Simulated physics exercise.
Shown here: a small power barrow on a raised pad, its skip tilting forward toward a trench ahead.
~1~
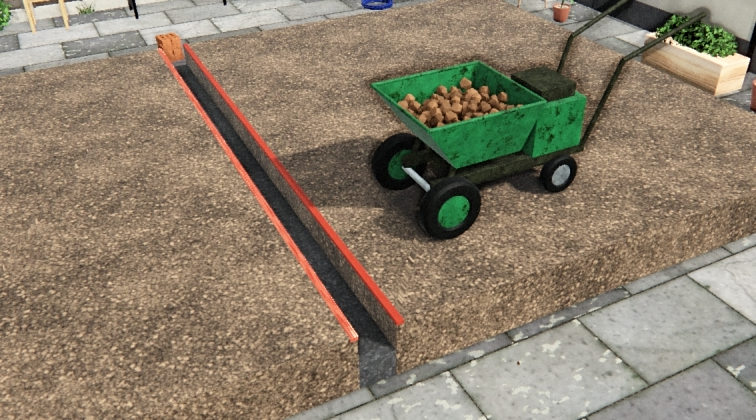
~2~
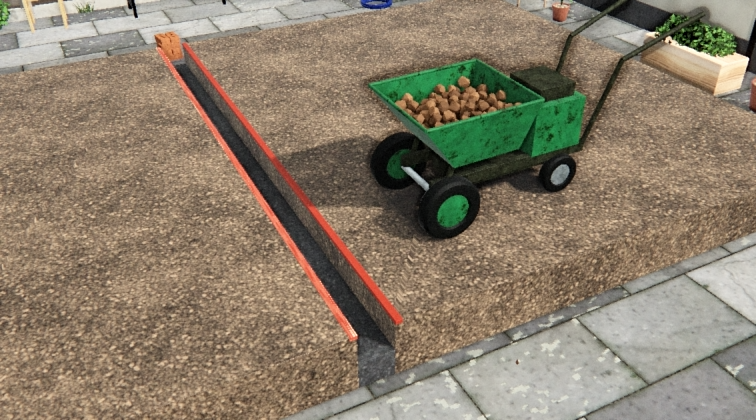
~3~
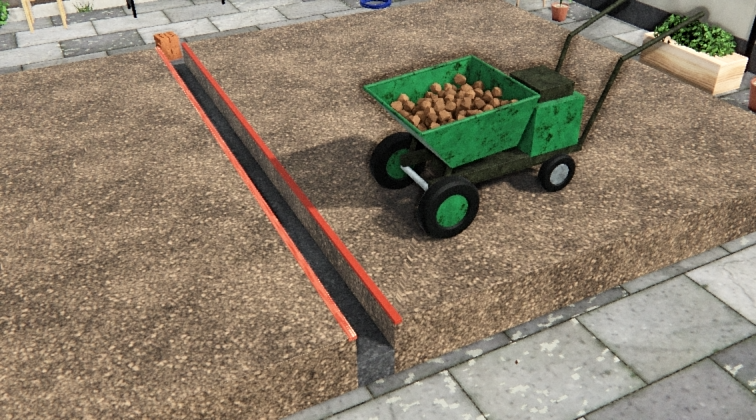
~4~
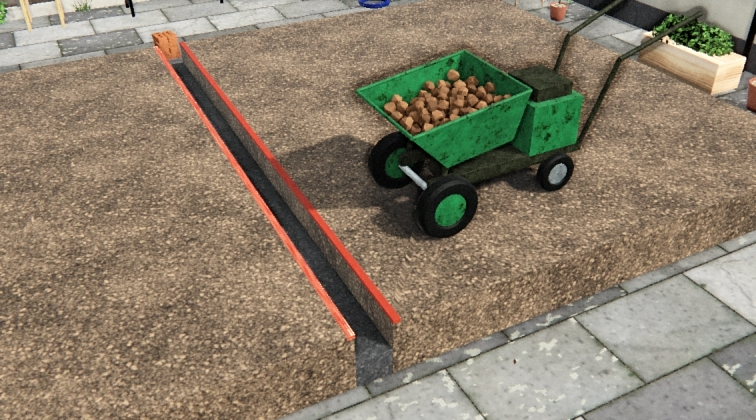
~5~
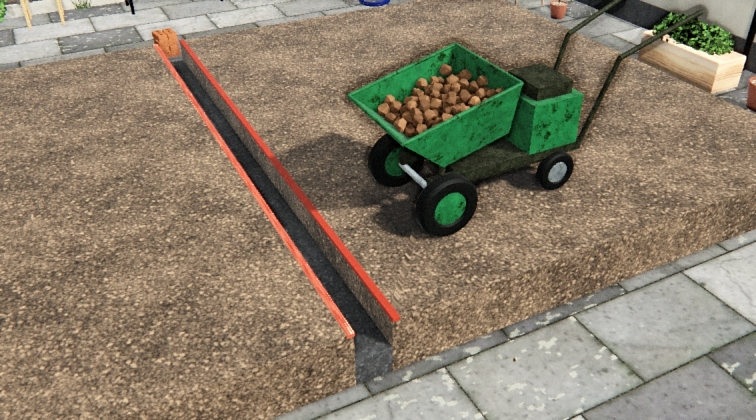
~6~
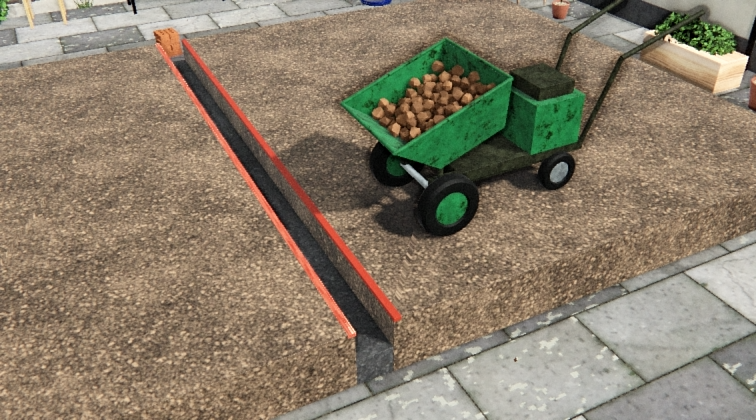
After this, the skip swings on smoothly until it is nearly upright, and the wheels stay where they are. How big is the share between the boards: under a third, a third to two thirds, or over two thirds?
Over two thirds.
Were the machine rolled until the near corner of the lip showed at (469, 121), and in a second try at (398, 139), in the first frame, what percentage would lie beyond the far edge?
In order, 0 % followed by 70 %.
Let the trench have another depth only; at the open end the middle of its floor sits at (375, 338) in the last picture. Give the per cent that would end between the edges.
I'd put it at about 50 in a hundred.
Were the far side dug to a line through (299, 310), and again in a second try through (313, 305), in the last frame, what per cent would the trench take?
I'd put it near 100 in a hundred, then near 100 in a hundred.
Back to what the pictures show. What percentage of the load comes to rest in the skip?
About 5 %.
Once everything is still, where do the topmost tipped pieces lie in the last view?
Once it settles, the peak is close to (313, 225) in the last picture.
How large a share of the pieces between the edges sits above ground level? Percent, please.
My figure is near 20 per cent.
Soon after the last picture, skip tipped steeply; all in the skip.
A little later, skip tipped right over; most in the skip; a stray few short of the trench; about a quarter in or heaped over the trench; a stray few falling.
Later still, skip tipped right over; a small part in the skip; a stray few short of the trench; most in or heaped over the trench; a small part beyond it.
By the end, skip tipped right over; a stray few in the skip; a small part short of the trench; most in or heaped over the trench; a small part beyond it.
